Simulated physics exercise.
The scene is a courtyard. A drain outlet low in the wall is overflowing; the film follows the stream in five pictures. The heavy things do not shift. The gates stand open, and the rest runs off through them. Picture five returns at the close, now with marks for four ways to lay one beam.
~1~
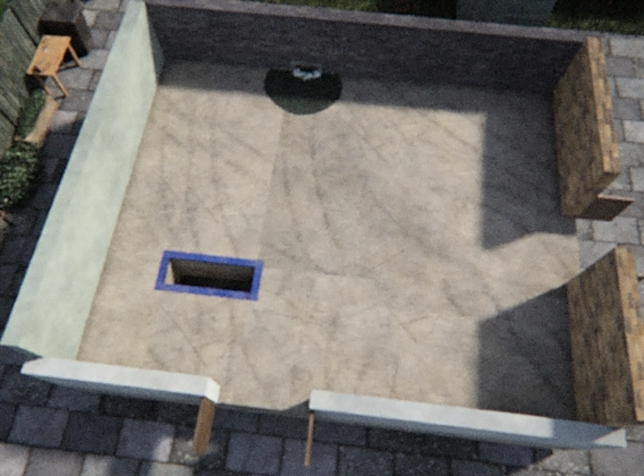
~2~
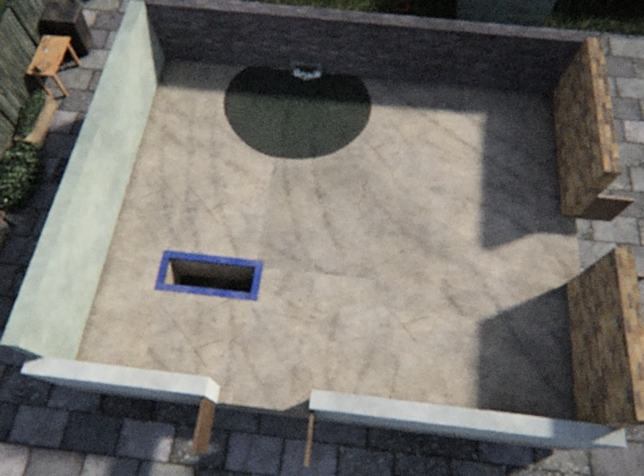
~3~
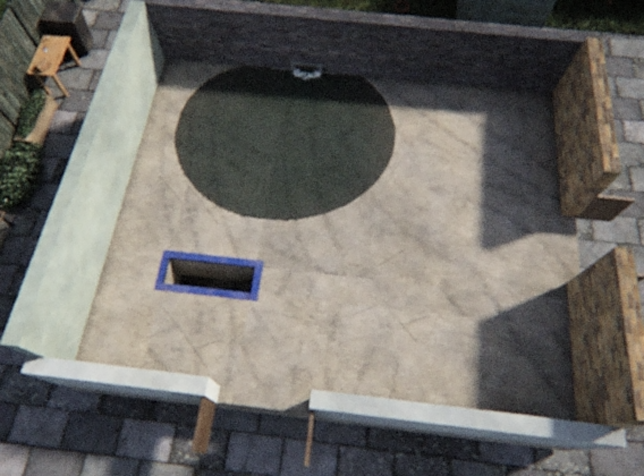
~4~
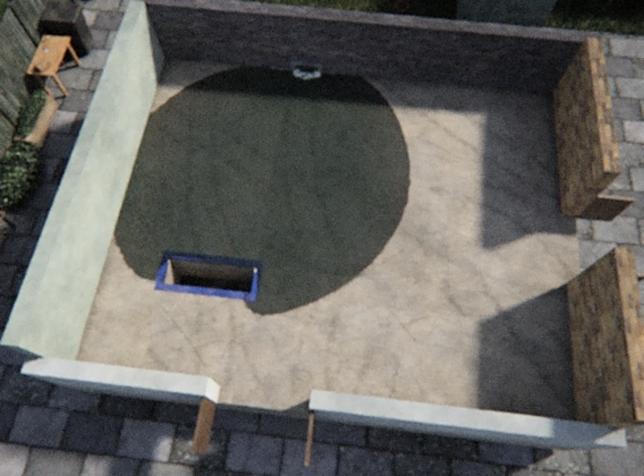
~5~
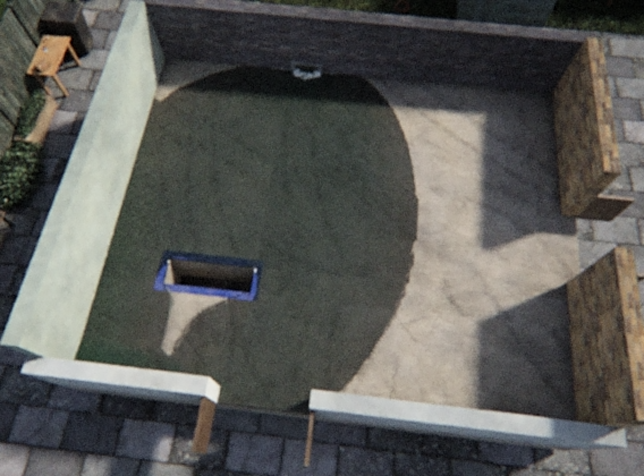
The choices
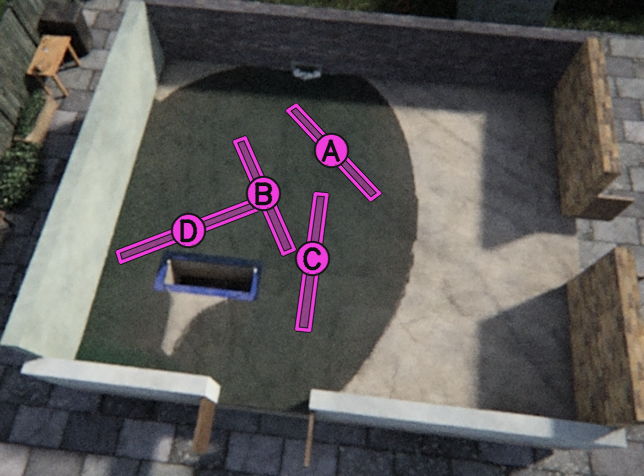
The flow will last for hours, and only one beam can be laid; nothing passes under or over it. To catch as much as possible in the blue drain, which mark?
I would pick place C.
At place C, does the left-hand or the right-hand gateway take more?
More leaves on the left.
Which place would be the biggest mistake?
That would be B.
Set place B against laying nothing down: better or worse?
Place B is worse.
On the marked copy, A from (292, 107) to (375, 196); B from (239, 139) to (288, 251); C from (303, 329) to (321, 194); D from (119, 257) to (254, 205).
If A is chosen, about 30 % of the stream goes into the blue drain, about 70 % out by the gates.
If B is chosen, about 16 % of the stream goes into the blue drain, about 83 % out by the gates.
If C is chosen, about 40 % of the stream goes into the blue drain, about 59 % out by the gates.
If D is chosen, about 26 % of the stream goes into the blue drain, about 70 % out by the gates.
